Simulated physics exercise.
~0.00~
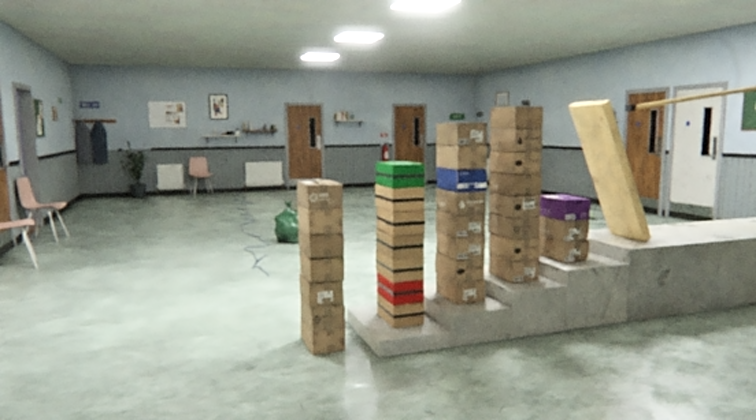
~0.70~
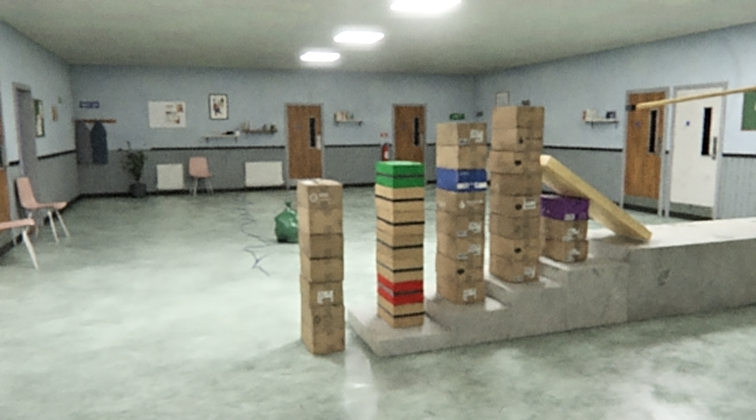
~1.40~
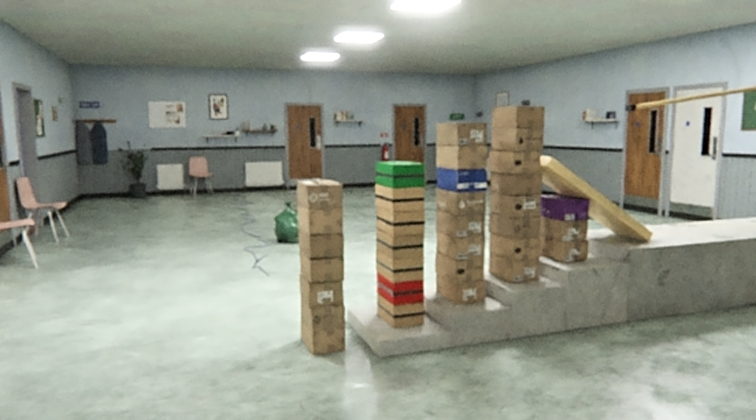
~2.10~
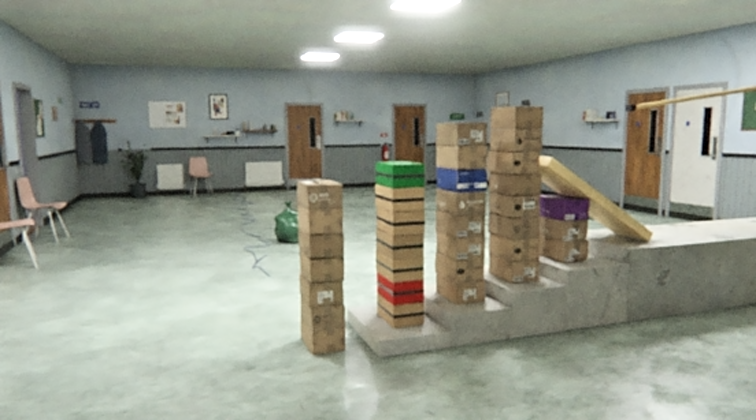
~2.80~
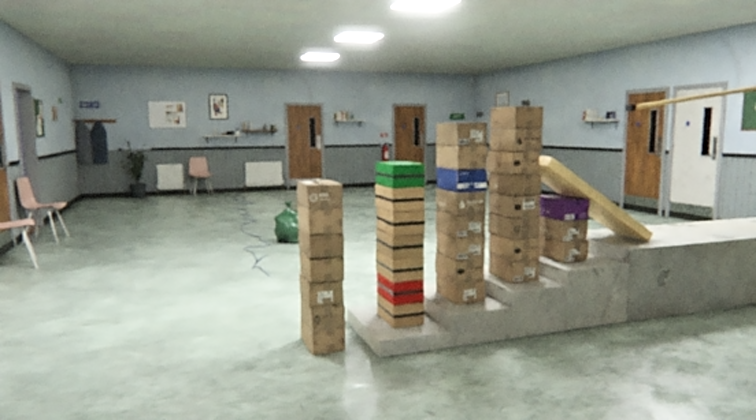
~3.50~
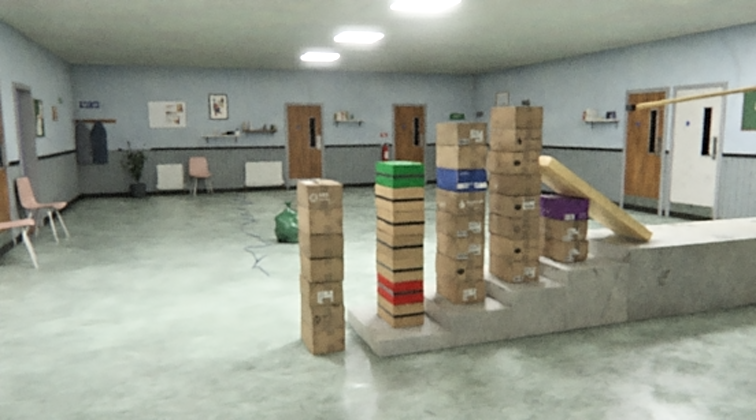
To begin with, a pale board stands tilted on a raised grey ledge, leaning left toward piles of cardboard parcels set on descending steps, with a thin pole reaching in from the right near its top. The board then tips farther left and drops onto the nearest and shortest pile, which has a purple parcel on top. It comes to rest there at a steep slant, its upper end close to the tall pile beyond. None of the piles topples, and the blue, green and red parcels keep their places. At the end, the board still leans there, and every pile remains standing.
